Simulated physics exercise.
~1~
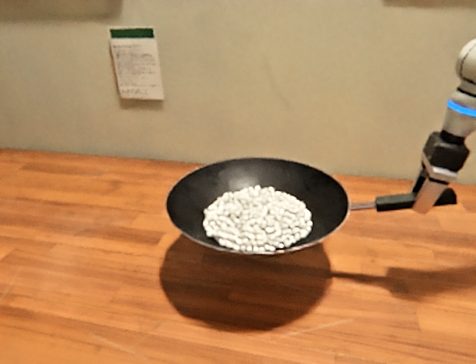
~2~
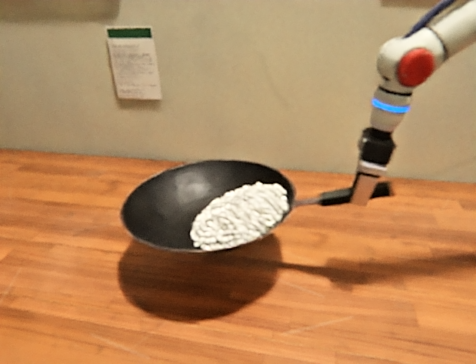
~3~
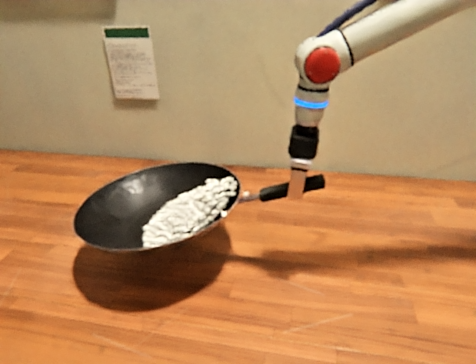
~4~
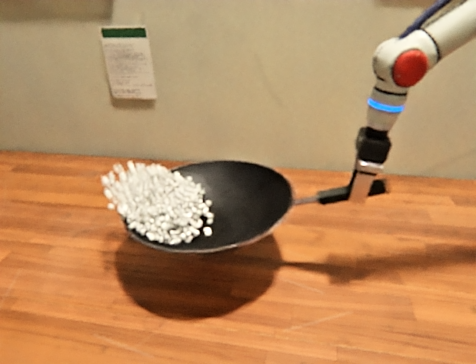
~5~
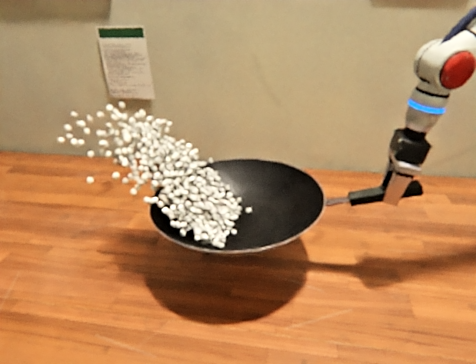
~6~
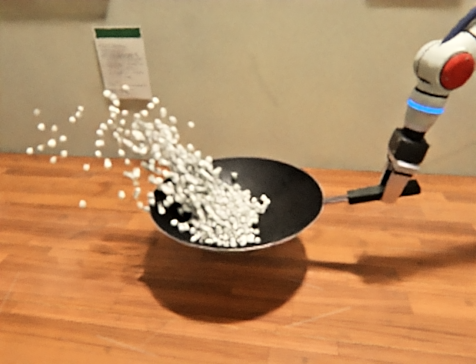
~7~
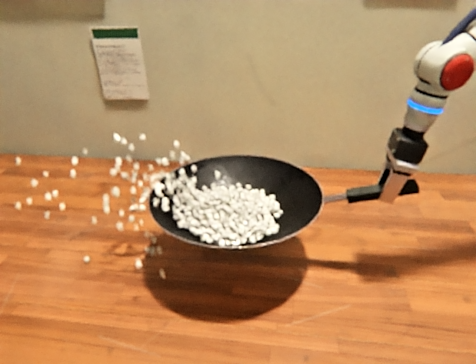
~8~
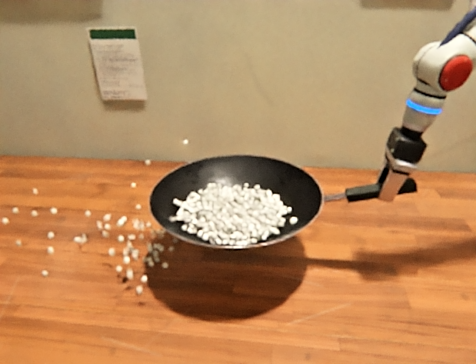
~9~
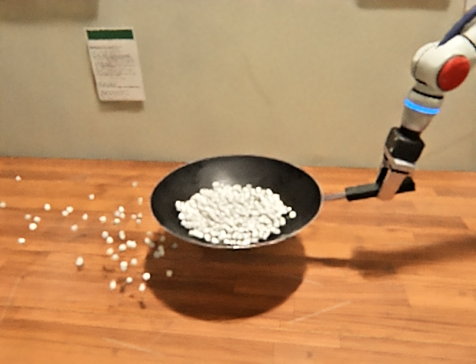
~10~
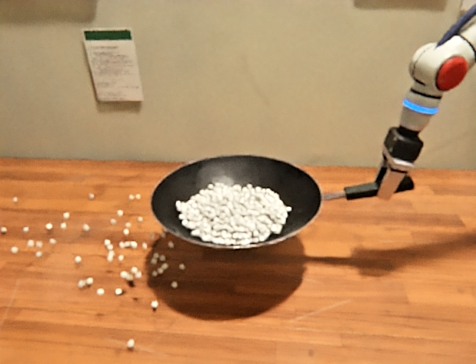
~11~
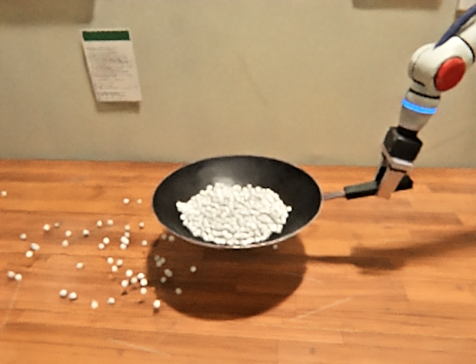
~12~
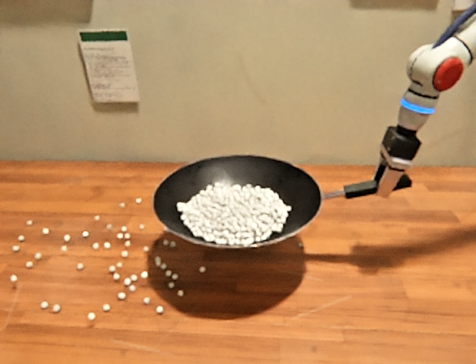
The clip shows a robot arm holding a black wok of white beads above a wooden table, moving it left, then back right so the beads surge over the left rim; most settle back inside while a small portion scatters across the table and the wok stays still.
